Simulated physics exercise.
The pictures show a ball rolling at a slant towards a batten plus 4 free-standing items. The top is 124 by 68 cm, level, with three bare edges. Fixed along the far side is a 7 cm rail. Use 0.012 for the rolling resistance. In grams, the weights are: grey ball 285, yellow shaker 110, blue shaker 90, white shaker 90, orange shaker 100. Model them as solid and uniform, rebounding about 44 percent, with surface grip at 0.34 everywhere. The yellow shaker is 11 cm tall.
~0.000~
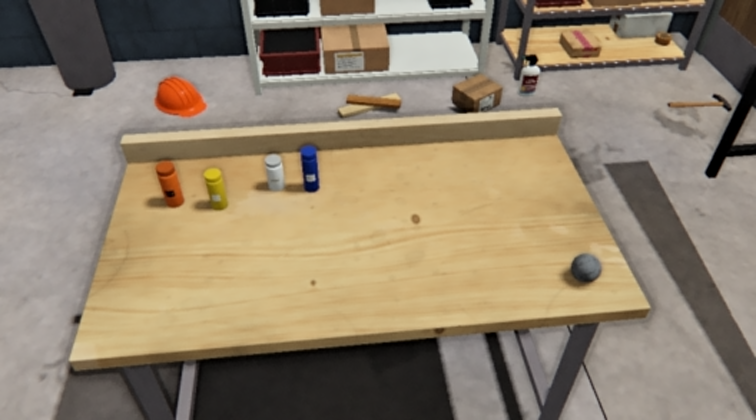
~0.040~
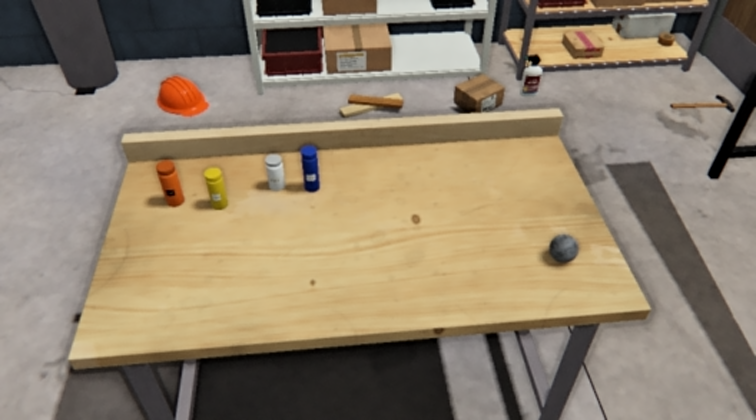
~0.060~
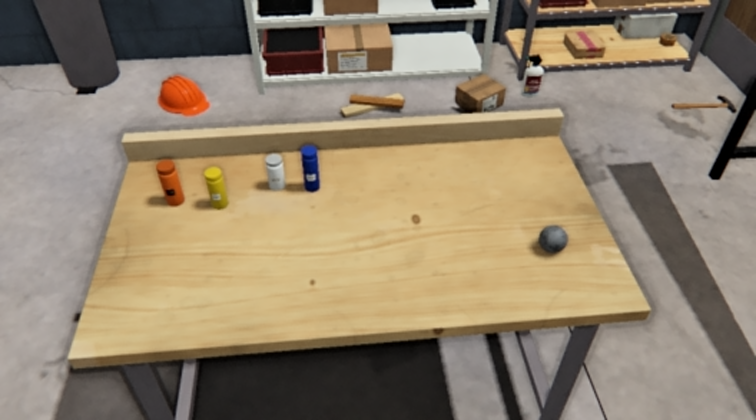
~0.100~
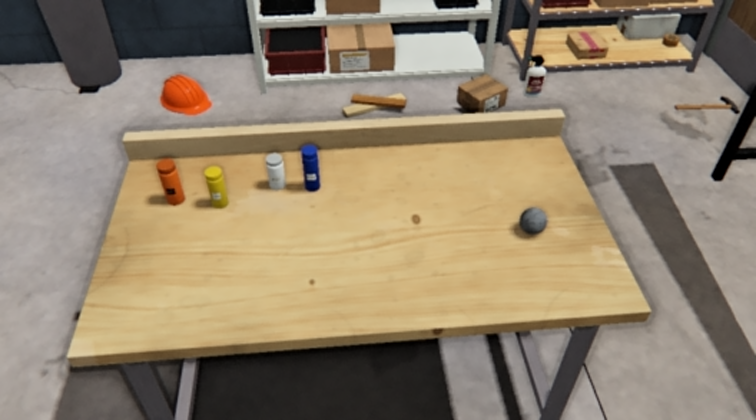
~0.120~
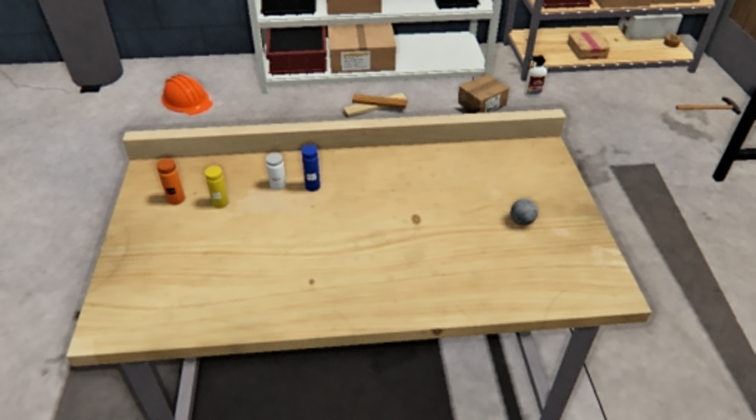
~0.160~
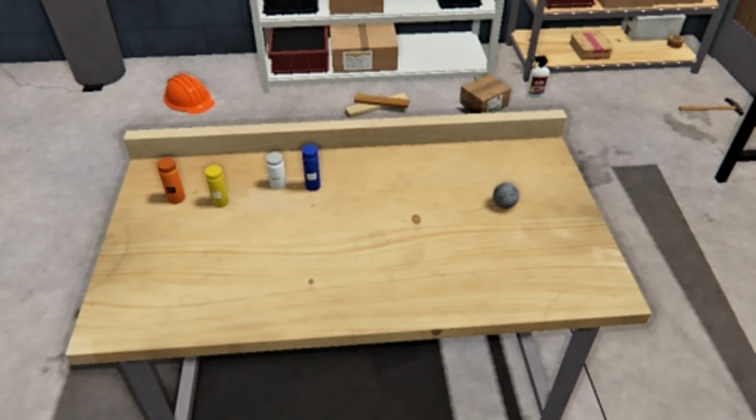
A wooden workbench stood in a workshop with orange, yellow, white and blue shakers at its back left, while a grey ball rolled at a slant from the right side, leftward and towards the back batten.
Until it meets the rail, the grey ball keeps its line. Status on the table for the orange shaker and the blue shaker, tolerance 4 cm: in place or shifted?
Status: Orange shaker in place; blue shaker in place.
By 0.86 s, grey ball near (349, 202).
By 1.96 s, grey ball near (107, 330).
When it is over (2.7 s), all 4 within 4 cm of the start. End places, in pixels of the last picture, orange shaker near (171, 181), blue shaker near (311, 169).
